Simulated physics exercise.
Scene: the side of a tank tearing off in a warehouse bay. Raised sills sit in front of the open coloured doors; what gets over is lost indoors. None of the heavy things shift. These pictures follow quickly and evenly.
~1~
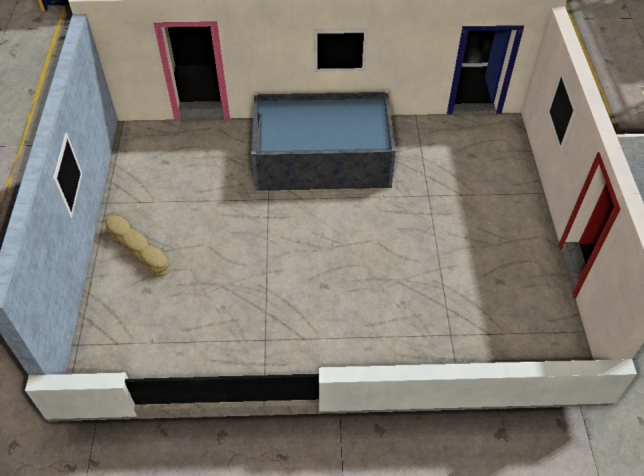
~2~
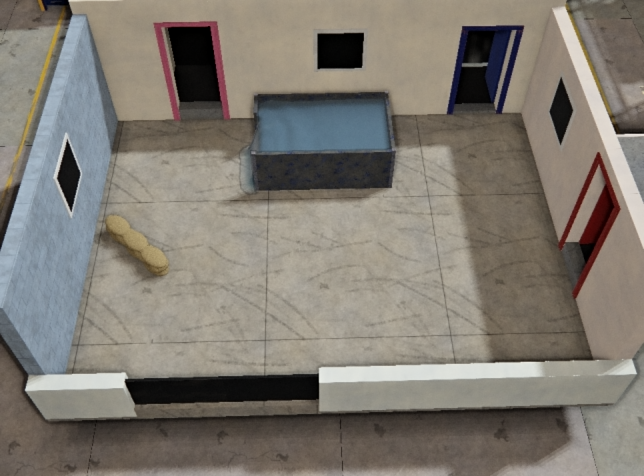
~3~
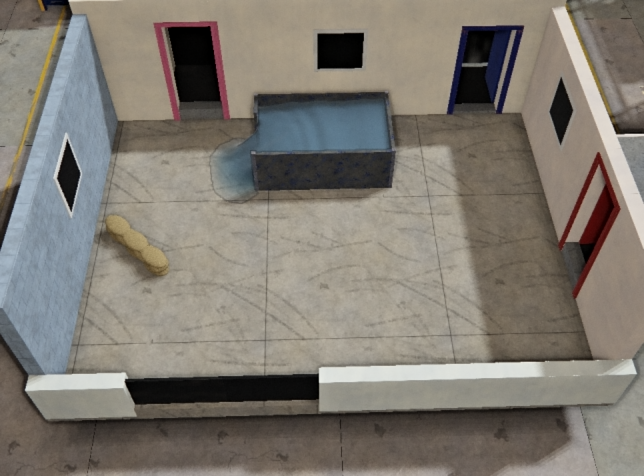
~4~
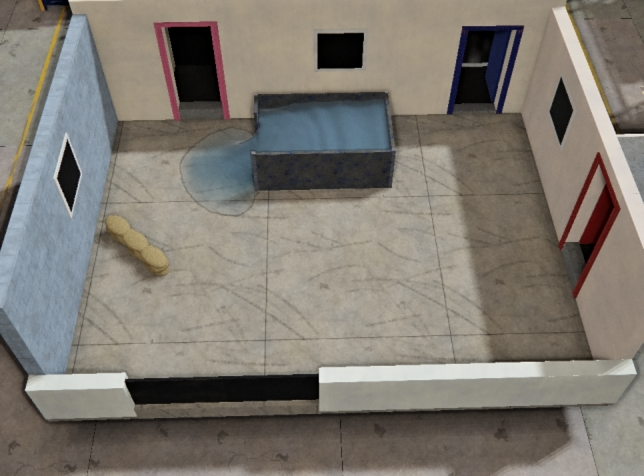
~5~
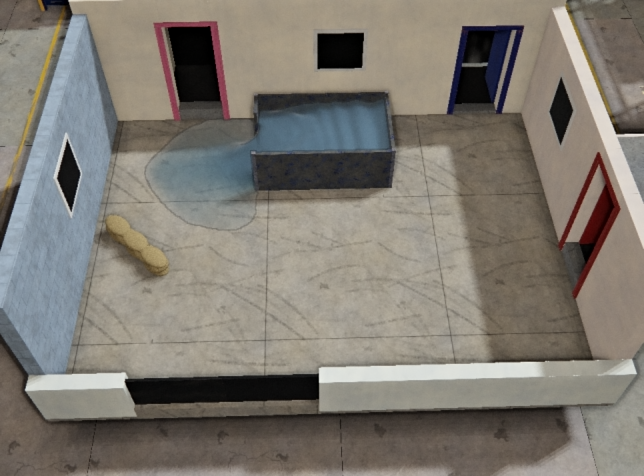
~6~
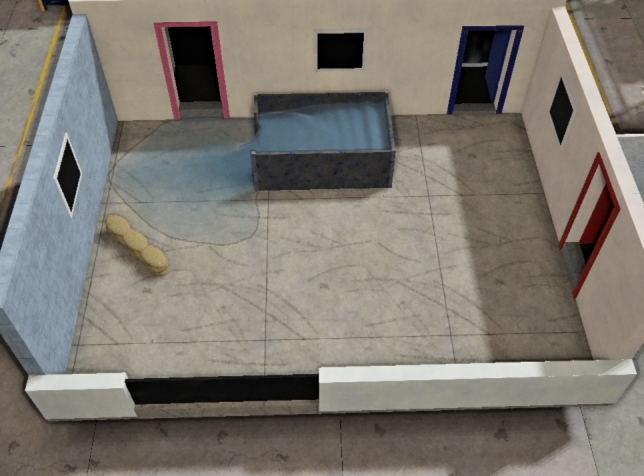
Open tank of water in a warehouse bay pouring from its left side, the water spreading leftward across the floor.
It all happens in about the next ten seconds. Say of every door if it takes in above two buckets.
The blue door never exceeds two buckets; the red door never exceeds two buckets; the pink door never exceeds two buckets.
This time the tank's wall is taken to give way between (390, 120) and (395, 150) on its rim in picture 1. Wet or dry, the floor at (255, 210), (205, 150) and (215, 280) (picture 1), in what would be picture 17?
Taking each in turn, they come out kept dry, kept dry, kept dry.
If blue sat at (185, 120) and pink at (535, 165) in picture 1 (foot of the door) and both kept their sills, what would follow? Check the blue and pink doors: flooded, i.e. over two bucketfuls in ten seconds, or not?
The blue door one tops the limit, the pink door one stays within it.
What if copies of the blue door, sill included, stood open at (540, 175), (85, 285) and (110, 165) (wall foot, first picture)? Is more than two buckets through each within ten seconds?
In turn: Is under, lets less in, floods.
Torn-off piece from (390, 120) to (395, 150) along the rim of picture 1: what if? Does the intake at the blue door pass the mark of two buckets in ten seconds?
Log - blue: Above threshold.
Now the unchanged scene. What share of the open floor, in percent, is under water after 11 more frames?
I make it 25 per cent.
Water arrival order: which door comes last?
Answer: The door marked red.
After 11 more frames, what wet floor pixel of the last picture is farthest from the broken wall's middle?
Approximate pixel: (66, 376).
A moment on, water covers 20 % of the floor; the blue door not reached, the red door not reached, the pink door wet at the sill, nothing in.
Next, water covers 25 % of the floor; the blue door not reached, the red door not reached, the pink door wet at the sill, nothing in.
Then, water covers 40 % of the floor; the blue door not reached, the red door not reached, the pink door wet at the sill, nothing in.
Later, water covers 70 % of the floor; the blue door wet at the sill, nothing in, the red door not reached, the pink door wet at the sill, nothing in.
In the end, water covers 90 % of the floor; the blue door wet at the sill, nothing in, the red door wet at the sill, nothing in, the pink door wet at the sill, nothing in.
